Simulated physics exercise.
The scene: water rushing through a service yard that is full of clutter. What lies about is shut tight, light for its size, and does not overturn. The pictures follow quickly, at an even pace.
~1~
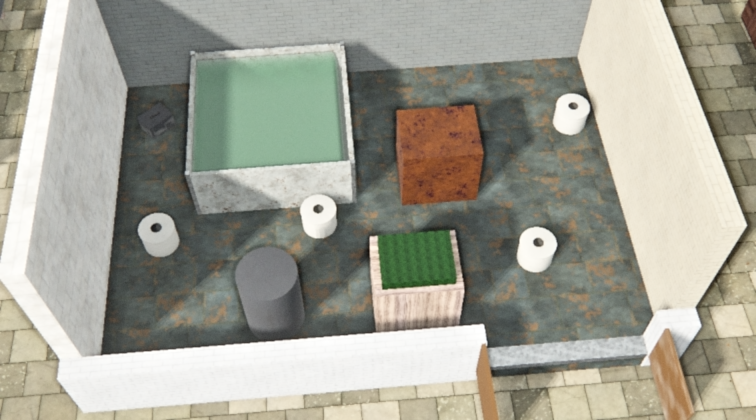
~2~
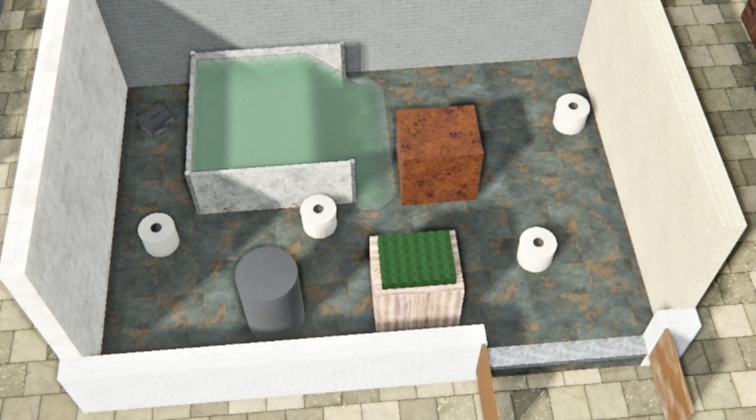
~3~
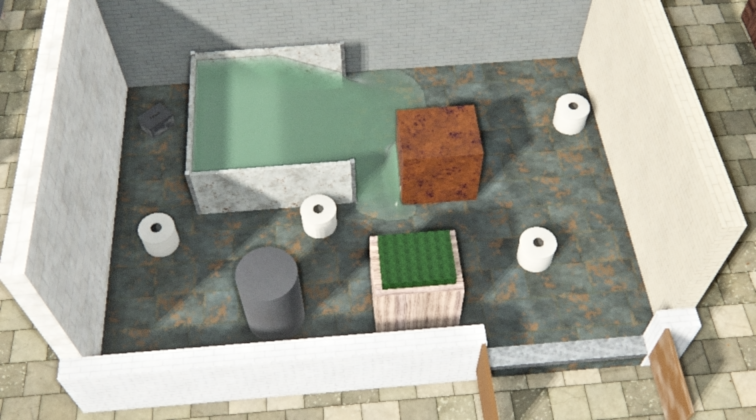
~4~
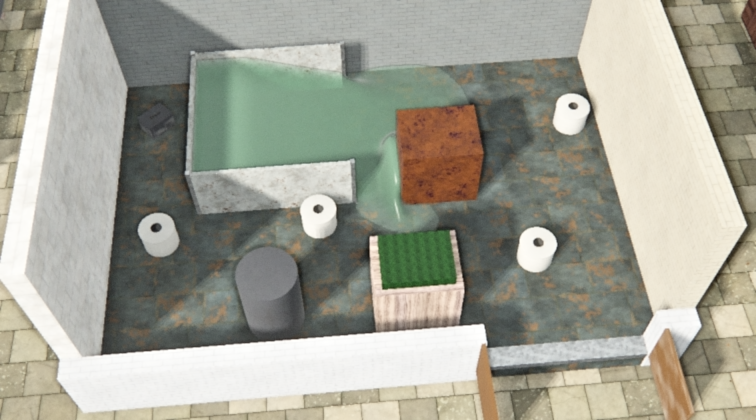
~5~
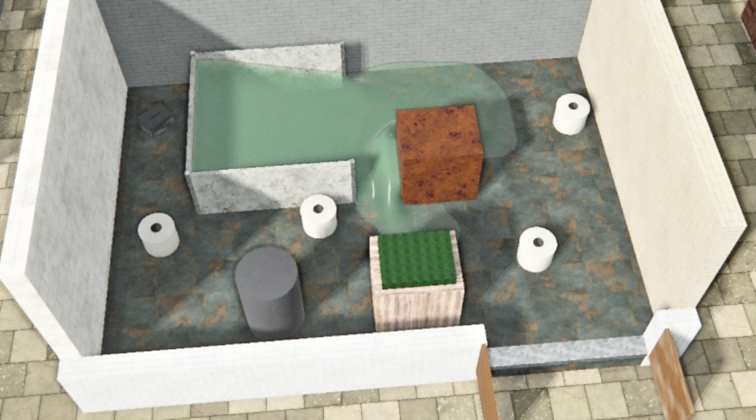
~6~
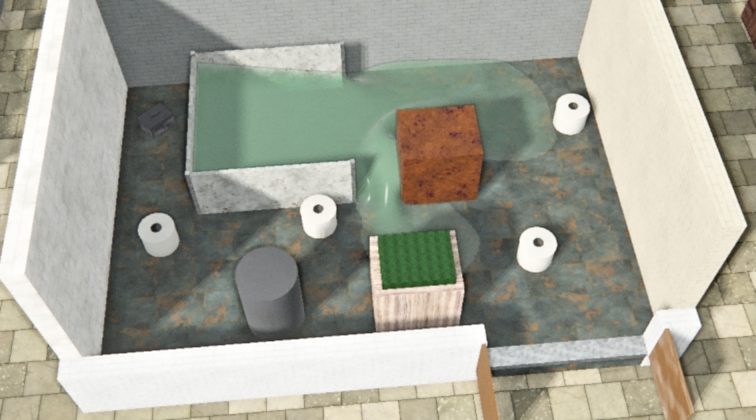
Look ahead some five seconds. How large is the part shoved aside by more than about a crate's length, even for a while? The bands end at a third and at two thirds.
It is from one to two thirds.
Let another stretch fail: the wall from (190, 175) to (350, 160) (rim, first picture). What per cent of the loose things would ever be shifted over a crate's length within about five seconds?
Close to 100 %.
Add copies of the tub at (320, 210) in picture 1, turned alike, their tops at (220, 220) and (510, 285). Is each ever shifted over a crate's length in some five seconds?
As listed: Never so far, shifted that much.
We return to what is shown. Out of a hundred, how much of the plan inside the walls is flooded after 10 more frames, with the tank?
Close to 70 %.
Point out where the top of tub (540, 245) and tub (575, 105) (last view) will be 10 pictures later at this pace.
Roughly at (594, 238) and (590, 140).
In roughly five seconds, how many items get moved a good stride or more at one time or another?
That makes 2.
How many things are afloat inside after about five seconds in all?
0 of them.
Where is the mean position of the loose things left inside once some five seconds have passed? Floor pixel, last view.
Roughly at (212, 196).
A moment on, 0 of 5 are well off their spots; 1 afloat.
Next, 2 of 5 are well off their spots; 1 afloat.
Later, 2 of 5 are well off their spots; 1 afloat.
In the end, 2 of 5 are well off their spots, and 2 have been at some point; 0 afloat.
